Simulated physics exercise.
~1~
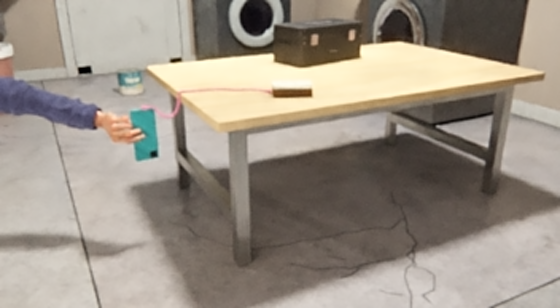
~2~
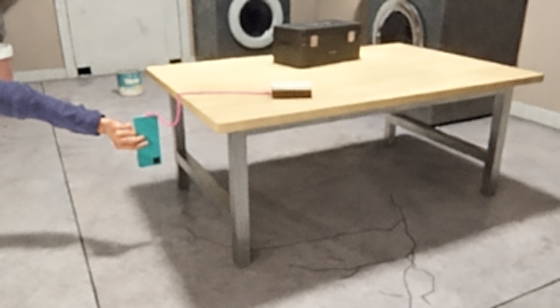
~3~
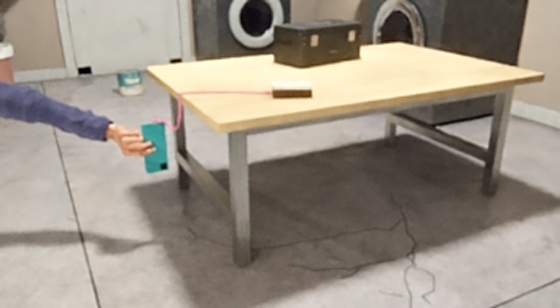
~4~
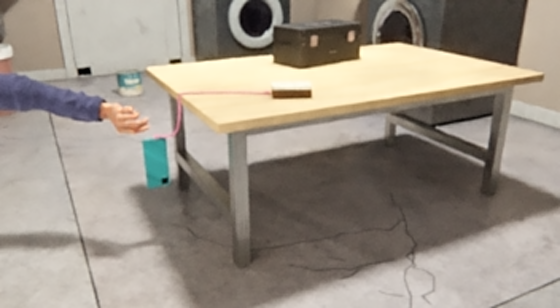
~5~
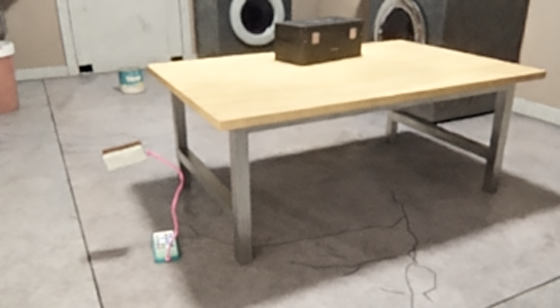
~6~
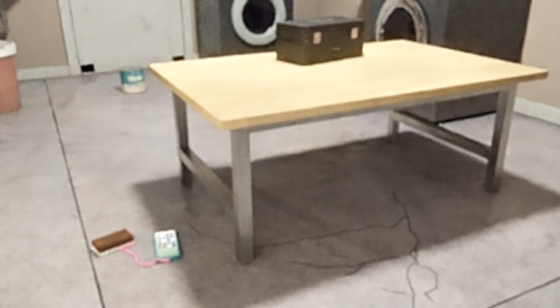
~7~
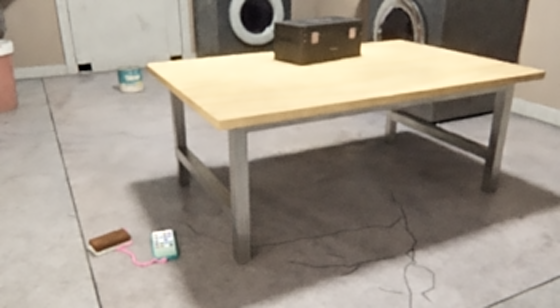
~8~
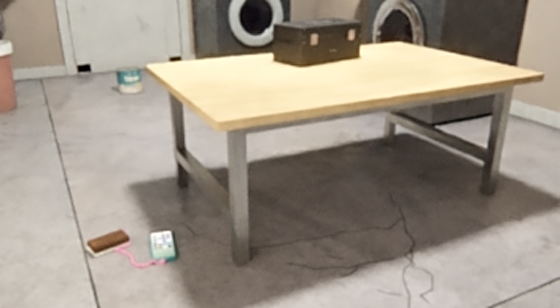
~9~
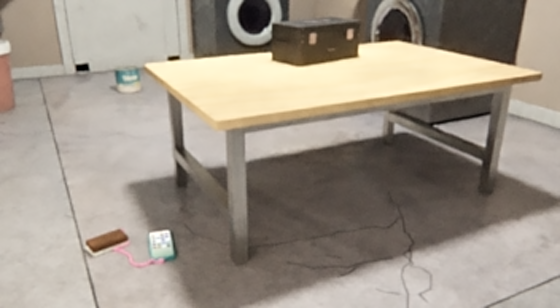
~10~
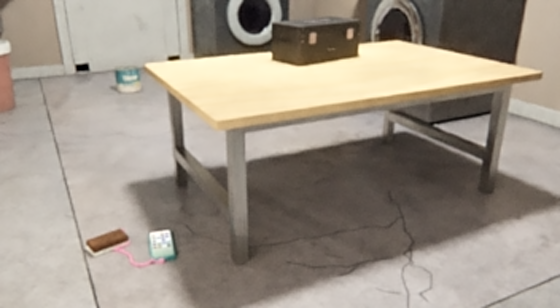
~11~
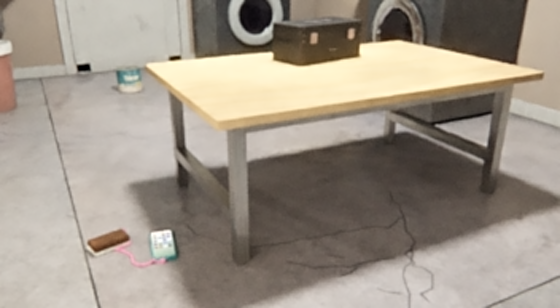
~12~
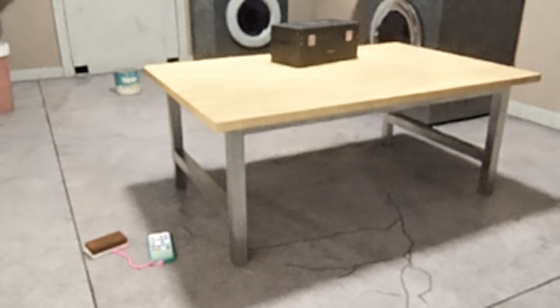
A turquoise phone, tied by a pink cord to a small block on a wooden table, was lowered slightly and released by a hand; it dropped to the floor, dragging the block off the edge, and both lay still while the black toolbox stayed put.
